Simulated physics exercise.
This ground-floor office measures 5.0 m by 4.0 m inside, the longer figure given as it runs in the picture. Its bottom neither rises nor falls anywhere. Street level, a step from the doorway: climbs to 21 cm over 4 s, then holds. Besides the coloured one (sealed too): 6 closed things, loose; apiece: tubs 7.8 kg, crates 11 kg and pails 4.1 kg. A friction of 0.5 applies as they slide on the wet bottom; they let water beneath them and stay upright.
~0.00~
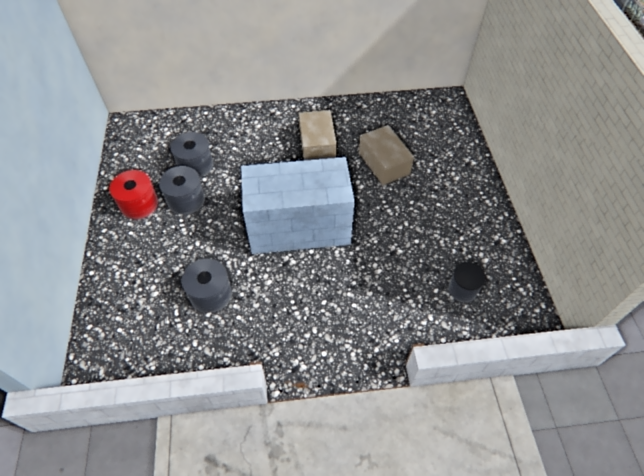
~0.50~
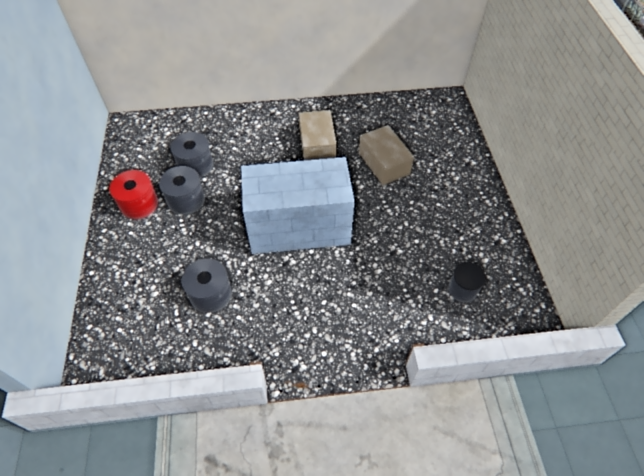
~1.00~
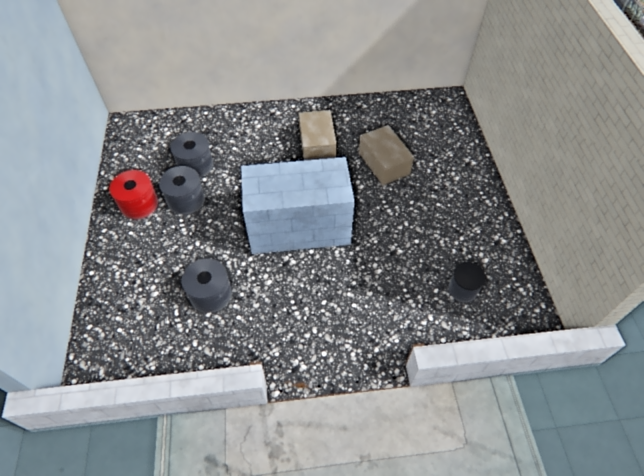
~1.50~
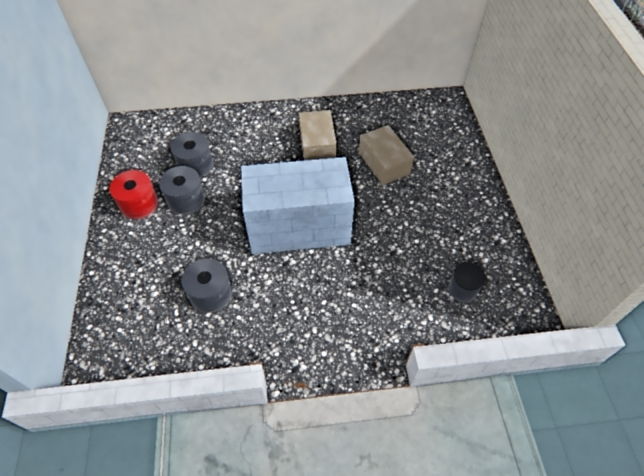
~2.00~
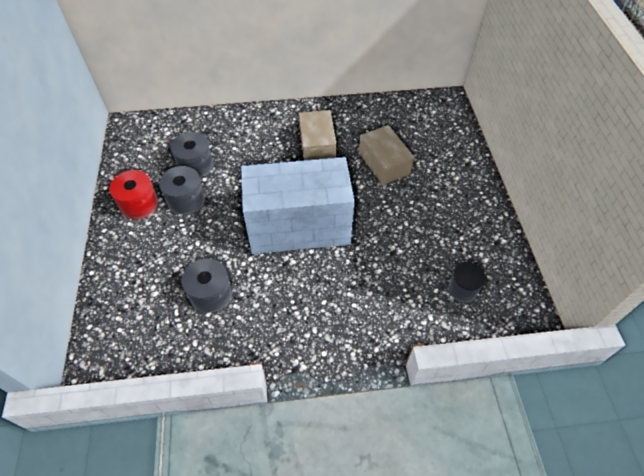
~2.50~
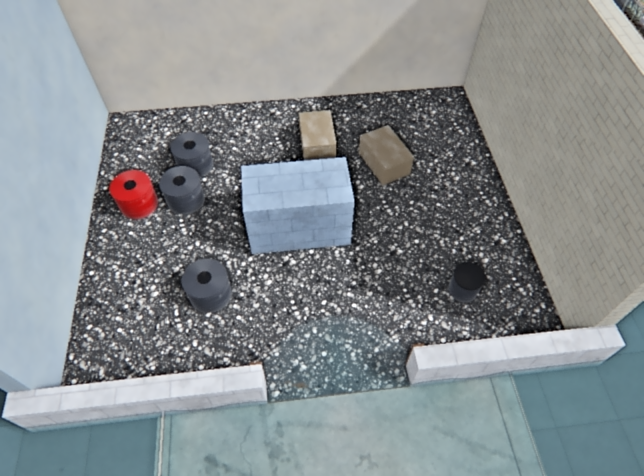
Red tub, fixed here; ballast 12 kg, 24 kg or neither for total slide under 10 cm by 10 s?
24 kg.
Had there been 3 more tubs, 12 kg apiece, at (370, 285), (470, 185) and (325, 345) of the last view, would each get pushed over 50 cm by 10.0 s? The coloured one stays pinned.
First: Beyond the limit; second: Beyond the limit; third: Beyond the limit.
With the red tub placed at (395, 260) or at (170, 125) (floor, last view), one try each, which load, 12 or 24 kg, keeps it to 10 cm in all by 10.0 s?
For the first start neither one suffices; for the second you need the heavier one.
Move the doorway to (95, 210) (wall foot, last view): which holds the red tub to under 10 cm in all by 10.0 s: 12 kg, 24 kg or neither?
Result: Neither option suffices.
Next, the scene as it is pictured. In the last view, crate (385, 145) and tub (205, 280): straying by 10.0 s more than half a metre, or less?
First above the mark, then above the mark.
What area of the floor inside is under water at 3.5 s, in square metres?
At that time the wet patch spans about 2.0 m2.
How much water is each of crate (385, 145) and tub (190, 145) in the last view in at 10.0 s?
About 8 and 5 cm.
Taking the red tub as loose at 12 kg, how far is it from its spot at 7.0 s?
Shift: About 0 cm.
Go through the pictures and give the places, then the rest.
In the first frame, the red tub at (130, 185), on the bottom; 0.0 m2 under water; 0 of 7 have shifted.
In the second frame, the red tub at (130, 185), on the bottom; 0.0 m2 under water; 0 of 7 have shifted.
In the third frame, the red tub at (130, 185) rests on the ground; water covers 0.0 m2; 0 of 7 have shifted.
In the fourth frame, the red tub at (130, 185), on the bottom; 0.0 m2 under water; 0 of 7 have shifted.
In the fifth frame, the red tub at (130, 185) rests on the ground; water covers 0.0 m2; 0 of 7 have shifted.
In the sixth frame, the red tub at (130, 185), on the bottom; 0.6 m2 under water; 0 of 7 have shifted.
After 3.5 s the red tub would be 0 cm from its start with 12 kg and 0 cm from its start with 24 kg; 0 cm of water round it then.
After 4.5 s the red tub would be 0 cm from its start with 12 kg and 0 cm from its start with 24 kg; 0 cm of water round it then.
After 7.0 s the red tub would be 0 cm from its start with 12 kg and 0 cm from its start with 24 kg; 5 cm of water round it then.
After 10.0 s the red tub would be 57 cm from its start with 12 kg and 0 cm from its start with 24 kg; 8 cm of water round it then.
